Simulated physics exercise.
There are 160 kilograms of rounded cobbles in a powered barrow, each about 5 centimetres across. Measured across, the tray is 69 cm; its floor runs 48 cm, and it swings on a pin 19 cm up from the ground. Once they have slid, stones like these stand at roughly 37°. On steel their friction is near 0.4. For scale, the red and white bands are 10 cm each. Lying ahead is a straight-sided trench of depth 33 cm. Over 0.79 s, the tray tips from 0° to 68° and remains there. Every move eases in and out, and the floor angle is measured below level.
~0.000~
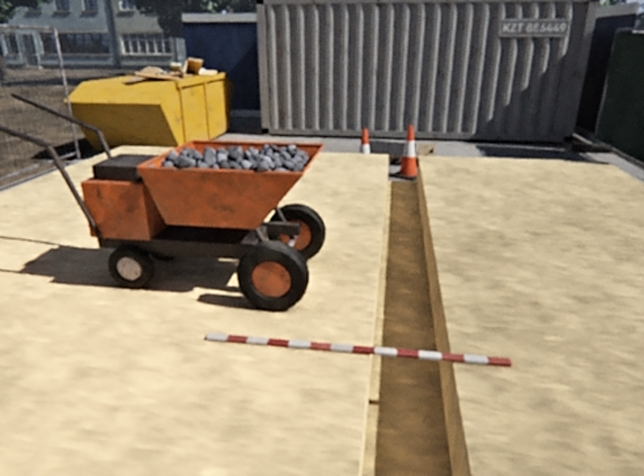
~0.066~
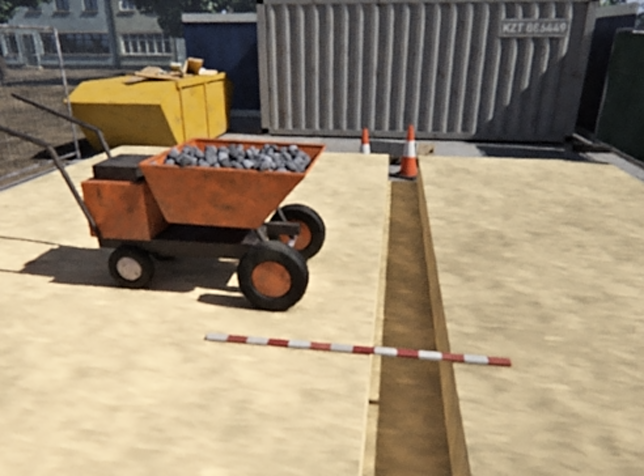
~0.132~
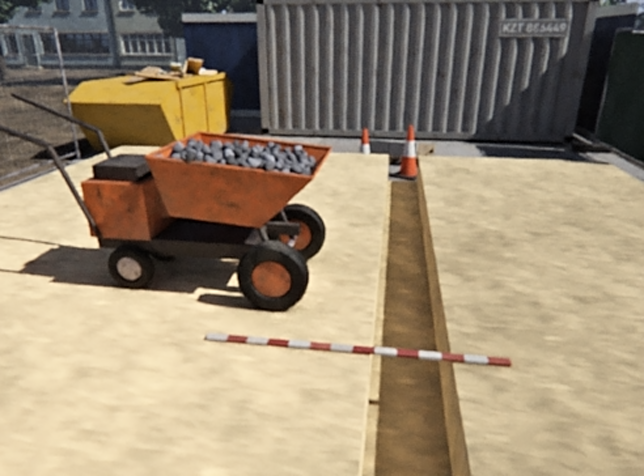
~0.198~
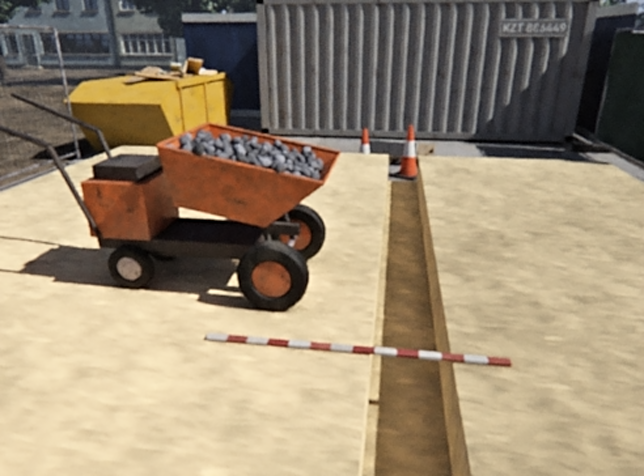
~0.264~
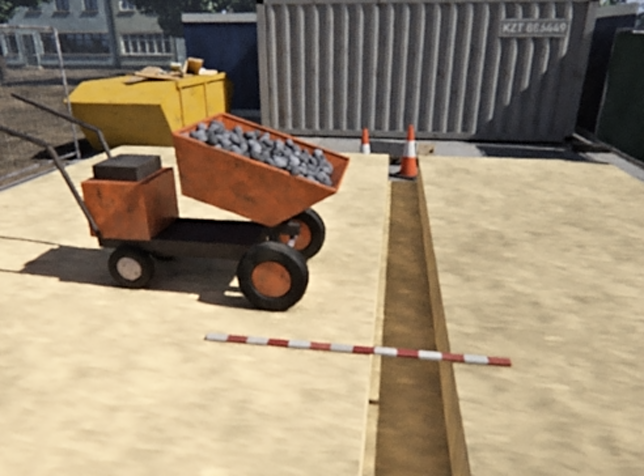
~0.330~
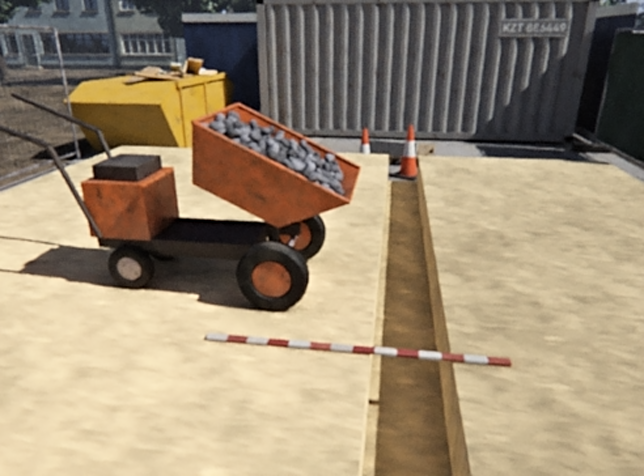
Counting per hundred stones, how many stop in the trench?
Some 72.
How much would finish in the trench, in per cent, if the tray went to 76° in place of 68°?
In that case some 75 per cent.
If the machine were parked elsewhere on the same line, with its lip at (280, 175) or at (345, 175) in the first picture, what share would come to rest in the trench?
It comes to about 90 and 35 in a hundred.
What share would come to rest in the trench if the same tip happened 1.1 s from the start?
Close to 80 percent, then.
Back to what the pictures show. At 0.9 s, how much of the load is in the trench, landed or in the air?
Around 30 per cent of it.
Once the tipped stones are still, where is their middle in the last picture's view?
Roughly (422, 322), I'd say.
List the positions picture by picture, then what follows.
In the first frame, lip at (302, 174), floor tilted 0°, highest stones at (232, 154).
In the second frame, the tray is at 1°, its lip at (305, 175); the top of the load is at (219, 153); the stones move at 0.3 m/s on average.
In the third frame, lip at (313, 178), floor tilted 5°, highest stones at (213, 148); the stones move at 0.6 m/s on average.
In the fourth frame, the tray is at 11°, its lip at (324, 184); the top of the load is at (210, 139); the stones move at 0.9 m/s on average.
In the fifth frame, the tray is at 18°, its lip at (337, 192); the top of the load is at (217, 130); the stones move at 1.1 m/s on average.
In the sixth frame, the tray is at 26°, its lip at (350, 203); the top of the load is at (234, 122); the stones move at 1.2 m/s on average.
After 0.6 s the floor is at 57°; 100 % in the tray; the foremost stones are at (386, 236).
After 0.9 s the floor is at 68°; 65 % in the tray, 30 % in the trench, 4 % past the trench; the foremost stones are at (460, 287).
After 1.2 s the floor is at 68°; 25 % in the tray, 48 % in the trench, 27 % past the trench; the foremost stones are at (602, 304).
After 3.2 s the floor is at 68°; 0 % in the tray, 72 % in the trench, 28 % past the trench; the foremost stones are past the picture's edge.
